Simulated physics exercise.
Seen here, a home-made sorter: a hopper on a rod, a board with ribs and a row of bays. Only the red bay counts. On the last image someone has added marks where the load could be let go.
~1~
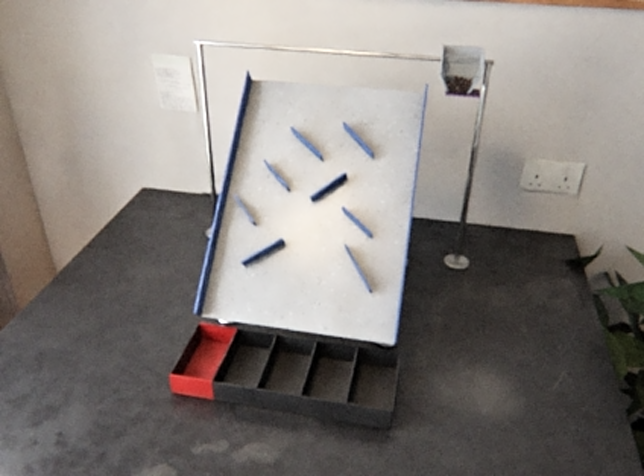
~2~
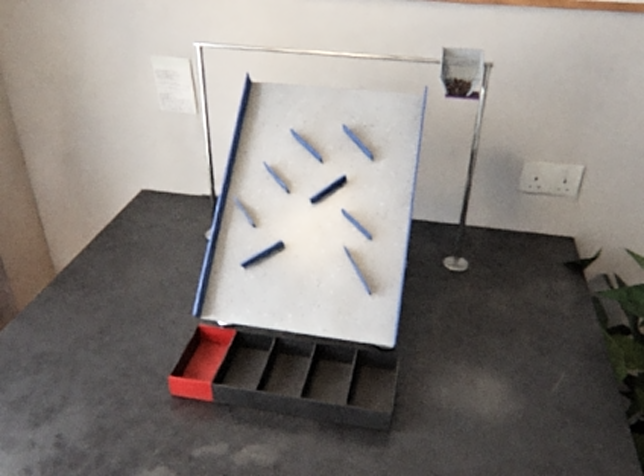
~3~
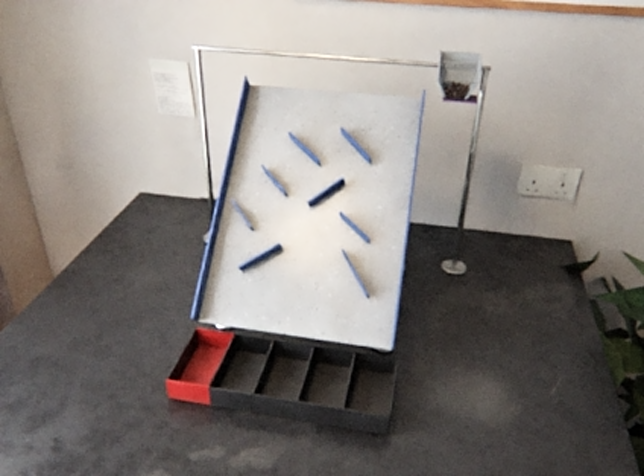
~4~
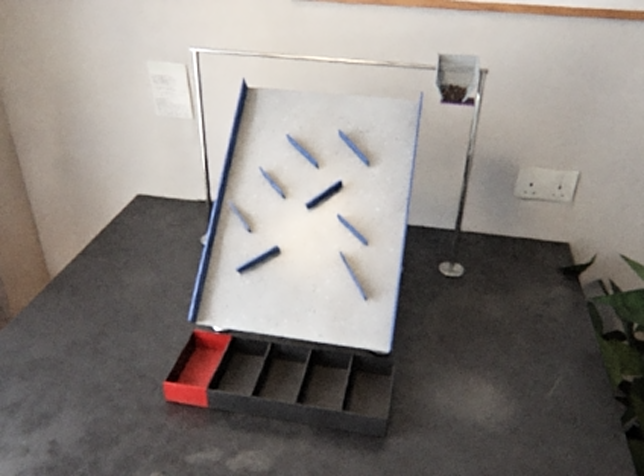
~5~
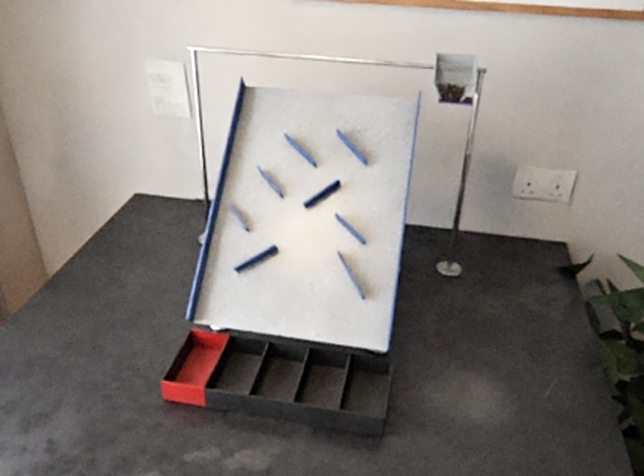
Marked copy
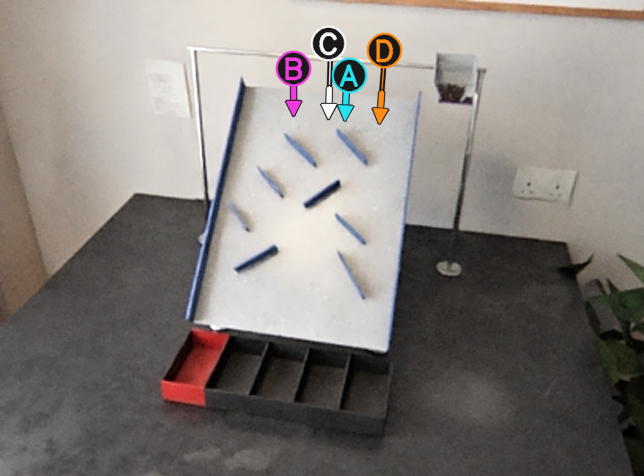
Nothing moved apart from a slight drift of the whole view; a small hopper stayed up on a metal rod beside a tilted white board with blue ribs, above a red bay and four black ones.
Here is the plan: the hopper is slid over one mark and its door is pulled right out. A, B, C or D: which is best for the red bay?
C beats the others.
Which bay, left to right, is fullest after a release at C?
The first.
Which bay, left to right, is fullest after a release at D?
The fifth from the left.
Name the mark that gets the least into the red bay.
D it is.
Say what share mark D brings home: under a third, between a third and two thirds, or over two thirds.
Under a third.
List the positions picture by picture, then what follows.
Hopper (459, 83), allspice berries, door shut, in the first frame.
Ribs (291, 129) to (321, 157), (343, 124) to (372, 155), (264, 162) to (287, 189), in the second frame.
Ribs (307, 202) to (343, 177), (232, 199) to (250, 226), (340, 211) to (369, 239), in the third frame.
Ribs (235, 269) to (278, 245), (340, 251) to (365, 297), in the fourth frame.
Red bay (183, 392), number 1 of 5 from the left, in the fifth frame.
On the marked copy, mark A meets the board at (345, 115); mark B meets the board at (293, 110); mark C meets the board at (328, 113); mark D meets the board at (379, 118).
With A, roughly a third in the red bay, roughly half in other bays, about a tenth outside the box.
With B, roughly half in the red bay, roughly half in other bays, just a few outside the box.
With C, roughly two thirds in the red bay, roughly a third in other bays.
With D, not one piece in the red bay, almost all in other bays, about a tenth outside the box.
